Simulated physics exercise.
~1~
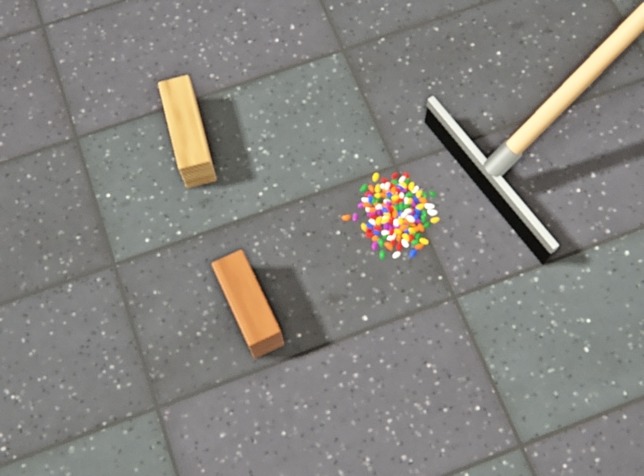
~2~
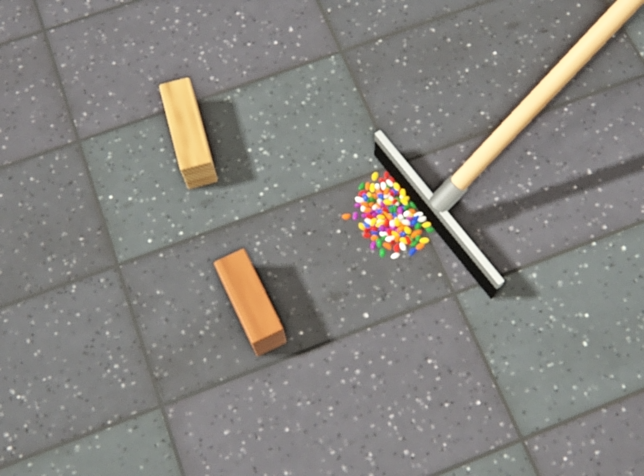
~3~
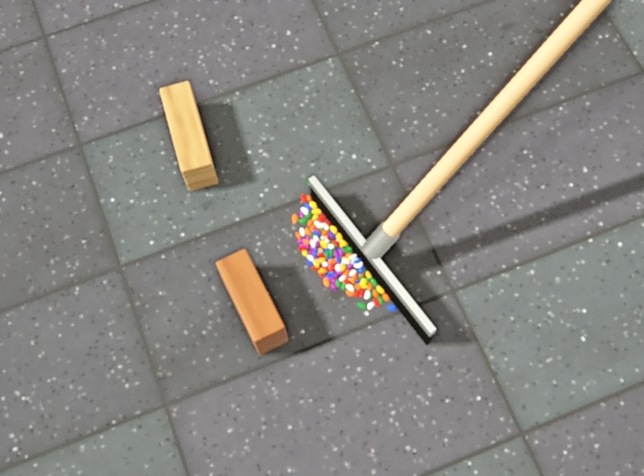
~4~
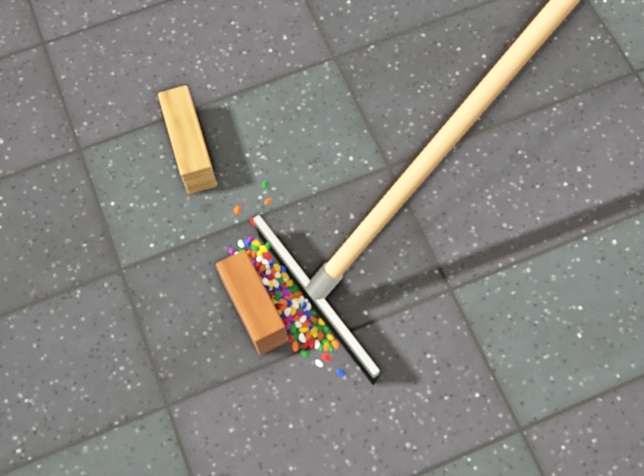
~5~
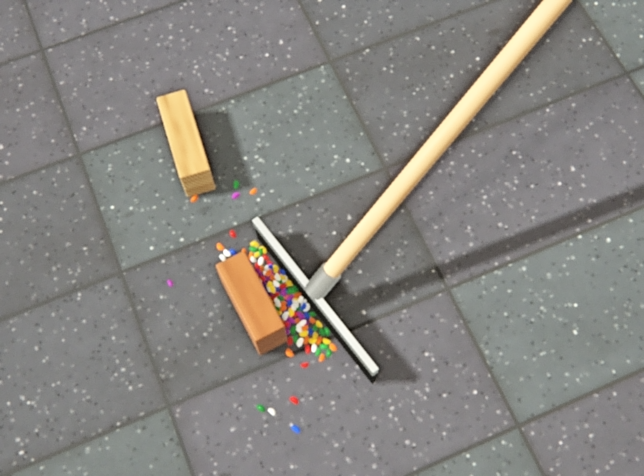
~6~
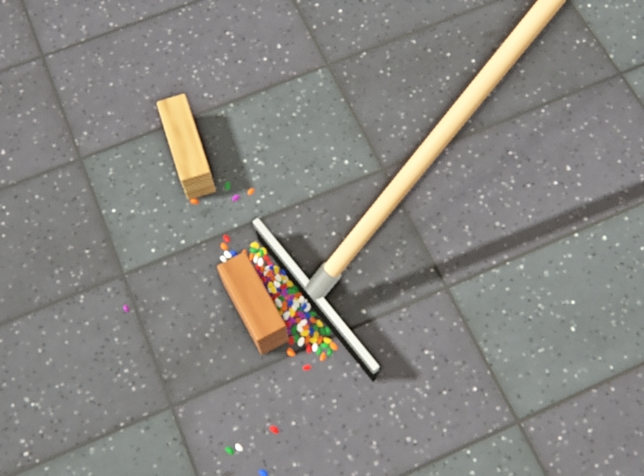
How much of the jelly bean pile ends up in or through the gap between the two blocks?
Only a very small share gets into or through the gap. Most of the jelly beans stay packed between the squeegee and the orange-brown block.
A long-handled squeegee slid down and to the left across the speckled tiles, sweeping a pile of colorful jelly beans against the orange-brown block. It stopped there with most of them packed between blade and block, while a few scattered away.
